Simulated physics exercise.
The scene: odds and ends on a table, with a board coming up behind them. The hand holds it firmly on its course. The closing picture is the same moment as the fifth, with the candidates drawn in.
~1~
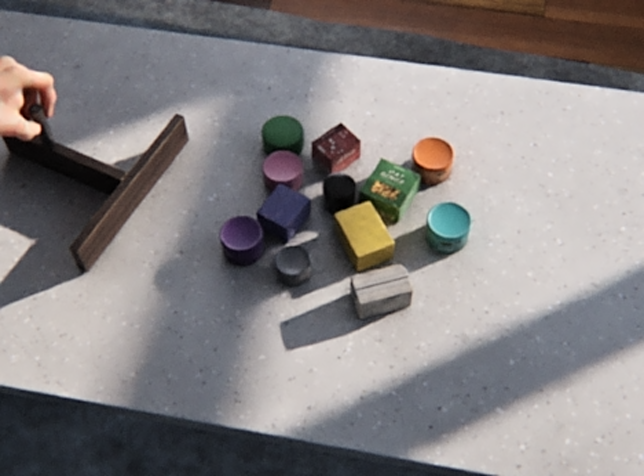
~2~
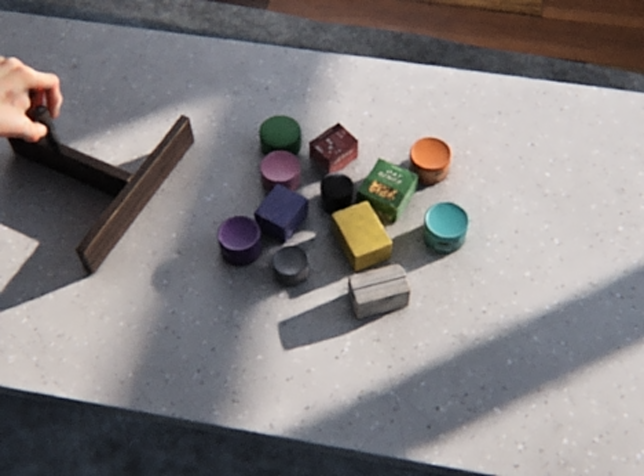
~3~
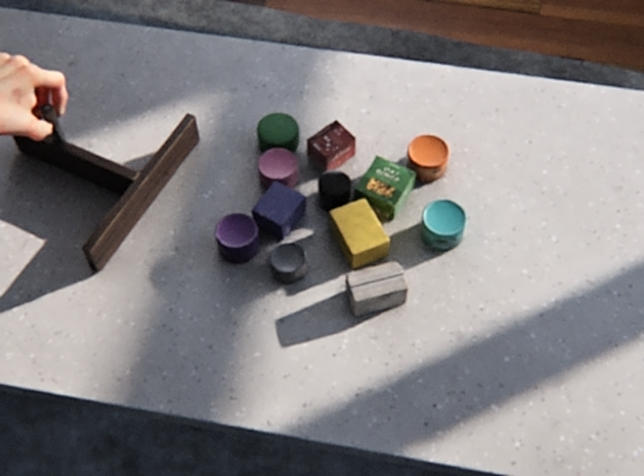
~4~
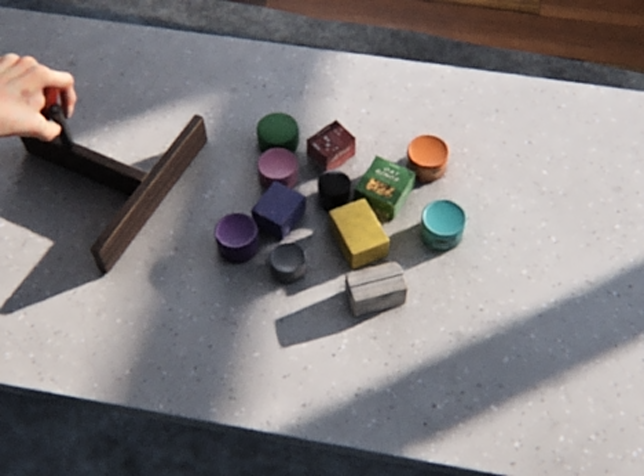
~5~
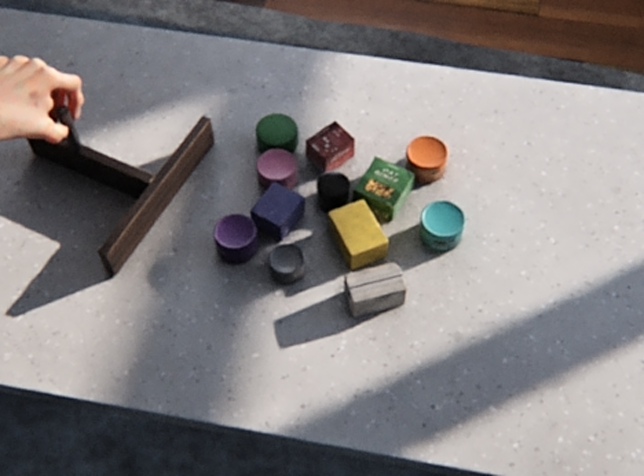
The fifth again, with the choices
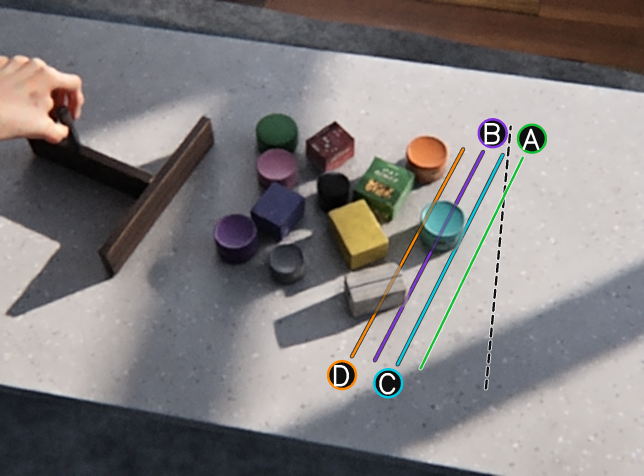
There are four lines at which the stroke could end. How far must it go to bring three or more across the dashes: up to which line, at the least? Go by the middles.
It can halt at C.
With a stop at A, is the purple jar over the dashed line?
No.
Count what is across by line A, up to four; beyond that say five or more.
In all, five or more.
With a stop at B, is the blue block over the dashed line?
No.
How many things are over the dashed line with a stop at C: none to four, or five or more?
Four.
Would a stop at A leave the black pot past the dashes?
Yes.
On the marked copy, A at (476, 255); B at (433, 248); C at (455, 251); D at (412, 245); the dashed line at (500, 245).
Taking C. A third of the way, board (261, 197); turquoise jar (442, 227); orange jar (426, 160); none across.
Two thirds of the way, board (367, 213); turquoise jar (470, 238); green packet (460, 199); none across.
When it is over, board (454, 227); turquoise jar (553, 259); black pot (512, 252); four across.
As for the rest, A gets five across, but is farther than needed; B gets only two across; D gets only one across.
